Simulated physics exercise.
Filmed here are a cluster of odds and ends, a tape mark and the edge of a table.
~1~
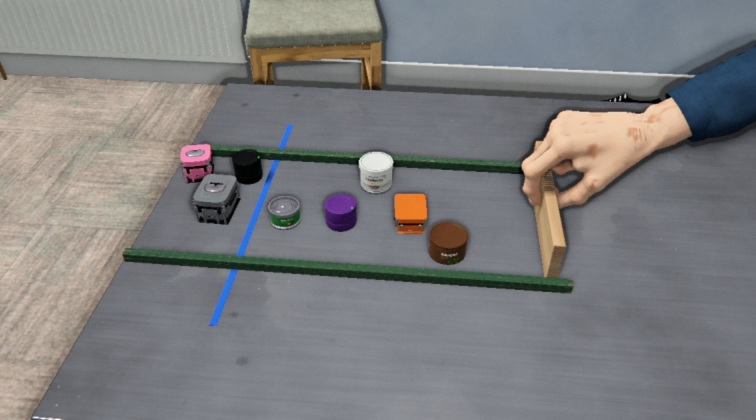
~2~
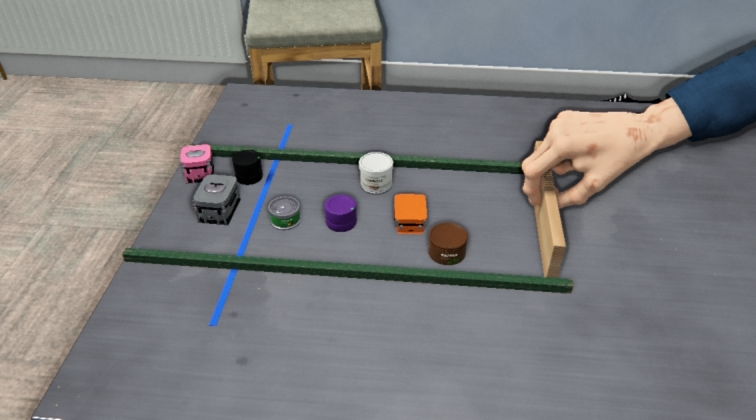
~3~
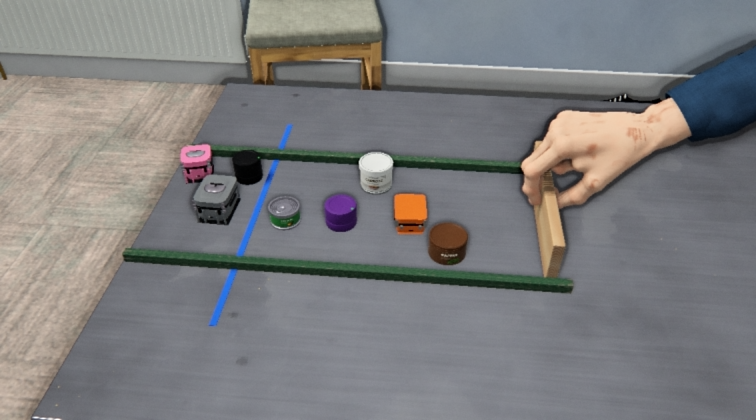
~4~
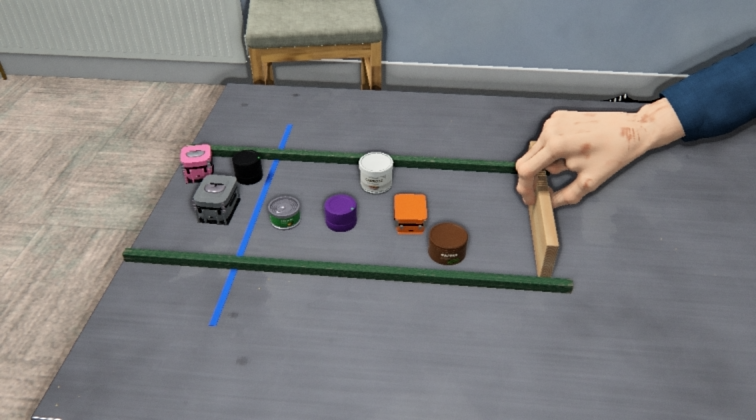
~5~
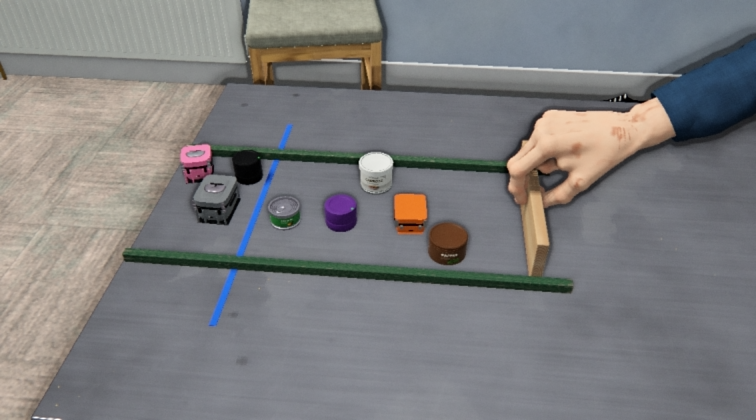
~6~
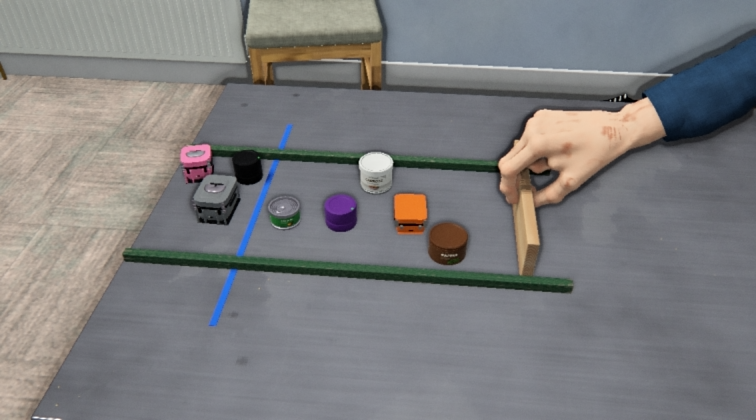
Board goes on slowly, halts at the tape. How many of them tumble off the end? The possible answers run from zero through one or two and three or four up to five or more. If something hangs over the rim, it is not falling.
Looks like not a single one goes over the edge.
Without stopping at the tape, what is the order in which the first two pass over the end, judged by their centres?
Pink case, grey case.
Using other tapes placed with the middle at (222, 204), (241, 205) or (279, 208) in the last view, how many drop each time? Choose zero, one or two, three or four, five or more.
1 or 2; no fall at all; none at all.
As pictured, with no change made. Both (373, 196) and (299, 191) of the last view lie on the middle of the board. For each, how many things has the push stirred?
I make it 4 at the first spot and 6 at the other.
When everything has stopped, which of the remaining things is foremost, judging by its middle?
The pink case.
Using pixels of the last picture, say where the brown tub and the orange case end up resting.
About (227, 229), and about (242, 204).
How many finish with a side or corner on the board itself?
Result: 3 in all.
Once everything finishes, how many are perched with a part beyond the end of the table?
The count would be 0.
Early on, none off yet; pink case at rest near (198, 164); grey case at rest near (217, 199); black lid at rest near (248, 167).
Finally, the number that fall off is zero.
